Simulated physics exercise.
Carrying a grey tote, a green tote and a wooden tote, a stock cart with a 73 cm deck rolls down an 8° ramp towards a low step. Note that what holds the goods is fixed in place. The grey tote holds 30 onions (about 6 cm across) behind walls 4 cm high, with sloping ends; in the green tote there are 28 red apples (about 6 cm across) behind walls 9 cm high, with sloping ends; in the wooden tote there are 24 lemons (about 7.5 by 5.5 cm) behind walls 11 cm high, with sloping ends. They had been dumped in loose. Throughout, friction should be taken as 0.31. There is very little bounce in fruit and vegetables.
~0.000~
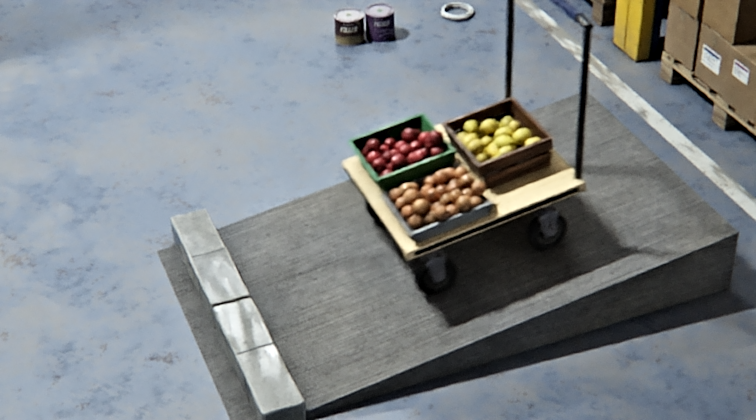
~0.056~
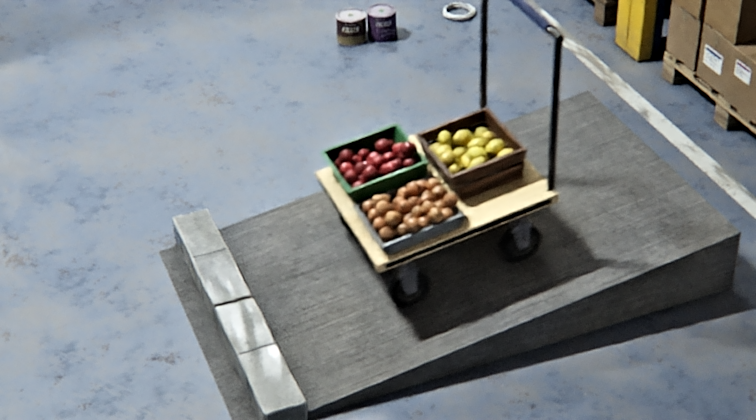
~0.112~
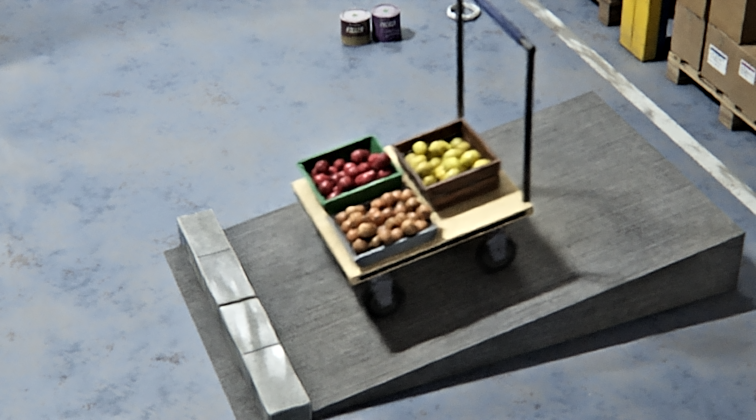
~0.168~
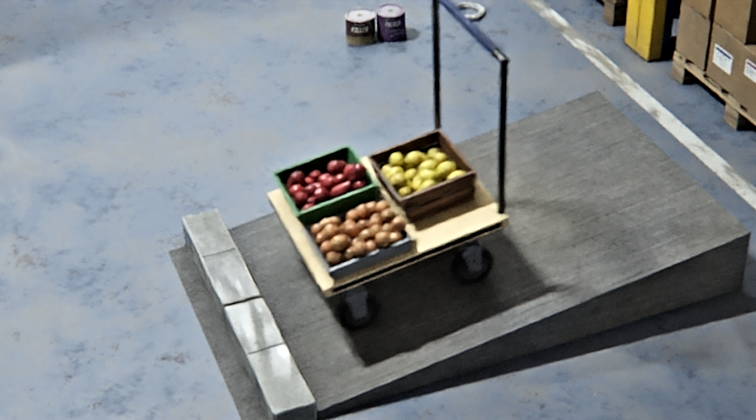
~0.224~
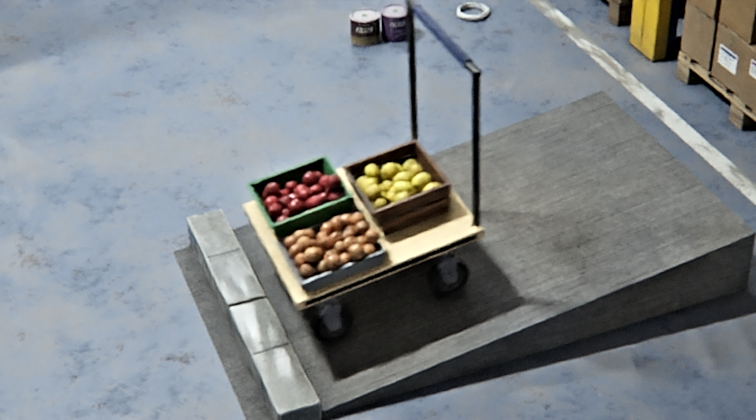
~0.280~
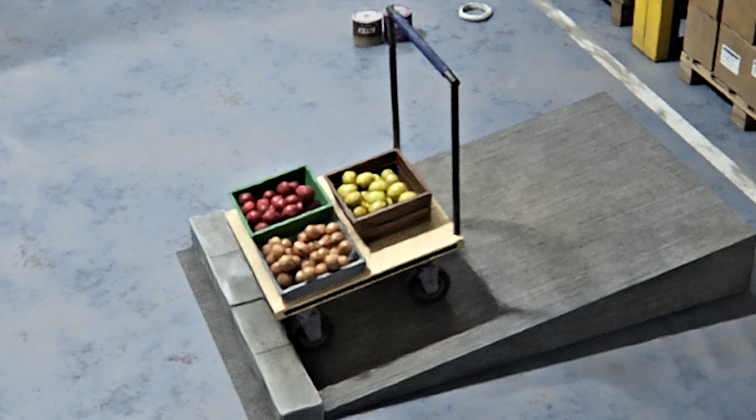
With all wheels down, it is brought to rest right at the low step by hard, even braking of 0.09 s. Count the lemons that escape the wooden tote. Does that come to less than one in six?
Yes, fewer than one in six.
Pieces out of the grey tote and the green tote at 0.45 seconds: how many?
Estimate at that time - grey tote 12, green tote 2, give or take.
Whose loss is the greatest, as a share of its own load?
The grey tote.
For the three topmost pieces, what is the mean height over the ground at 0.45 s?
On average they sit about 50 cm high.
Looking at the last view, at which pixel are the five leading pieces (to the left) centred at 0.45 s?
Their centre is around (226, 290).
After 0.33 s, grey tote 29 in, 1 out, green tote 28 in, 0 out and wooden tote 24 in, 0 out.
After 0.45 s, grey tote 19 in, 11 out, green tote 26 in, 2 out and wooden tote 24 in, 0 out.
After 0.68 s, grey tote 15 in, 15 out, green tote 26 in, 2 out and wooden tote 24 in, 0 out.
Outcome (at 1.18 s), grey tote 14 in, 16 out, green tote 26 in, 2 out and wooden tote 24 in, 0 out. Asked share, 0 of 24, 0 per cent.
